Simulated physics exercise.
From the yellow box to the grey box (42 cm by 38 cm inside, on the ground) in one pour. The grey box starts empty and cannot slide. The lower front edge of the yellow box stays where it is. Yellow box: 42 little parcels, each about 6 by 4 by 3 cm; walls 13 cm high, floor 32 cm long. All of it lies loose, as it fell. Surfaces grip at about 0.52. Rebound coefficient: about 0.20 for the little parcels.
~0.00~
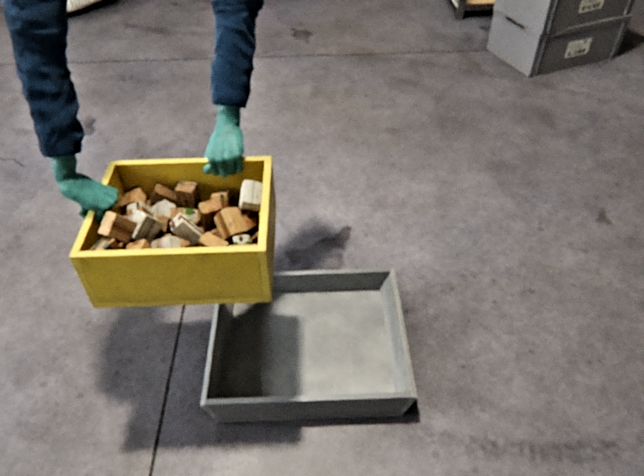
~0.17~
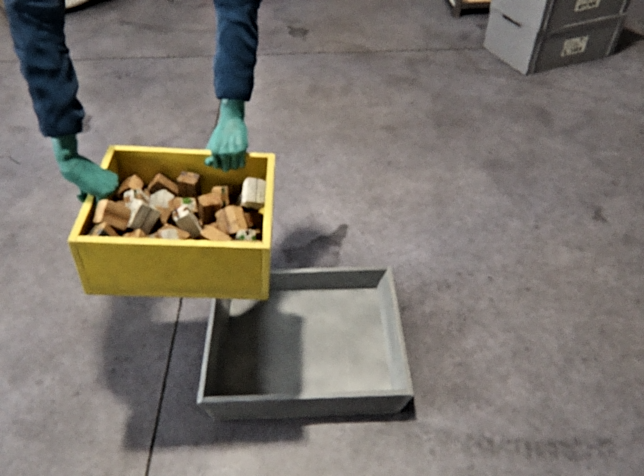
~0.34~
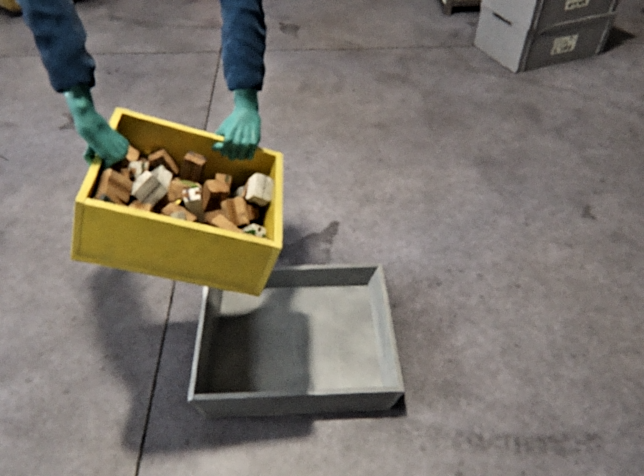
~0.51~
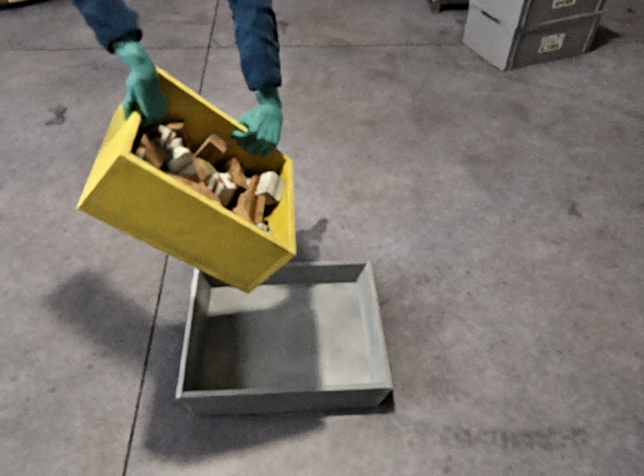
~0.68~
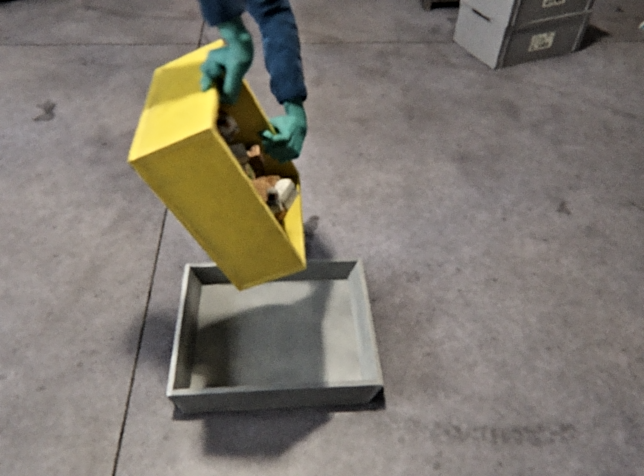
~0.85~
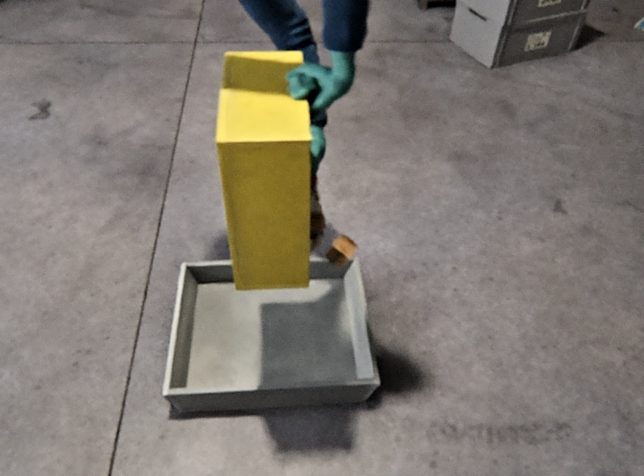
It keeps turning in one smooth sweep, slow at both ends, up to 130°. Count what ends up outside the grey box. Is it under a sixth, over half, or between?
Expect between a sixth and a half of the load outside the grey box.
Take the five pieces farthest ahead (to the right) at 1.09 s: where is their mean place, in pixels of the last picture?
Near (404, 341).
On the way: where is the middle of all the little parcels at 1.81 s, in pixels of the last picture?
Around (343, 332).
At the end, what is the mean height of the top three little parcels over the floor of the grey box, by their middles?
About 8 cm.
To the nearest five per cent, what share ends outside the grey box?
Some 40 per cent of them.
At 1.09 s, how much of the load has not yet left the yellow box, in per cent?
Some 75 per cent.
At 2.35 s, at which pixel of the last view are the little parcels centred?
At about (344, 332).
After 1.09 s, tilt 117°; 31 still in the yellow box, 1 in the grey box, 6 outside the grey box and 4 in the air.
After 1.39 s, tilt 130°; 7 still in the yellow box, 9 in the grey box, 15 outside the grey box and 11 in the air.
After 1.81 s, tilt 130°; 26 in the grey box and 16 outside the grey box.
When it is over (at 2.35 s), 26 in the grey box and 16 outside the grey box. Asked share, 16 of 42, 38 per cent.
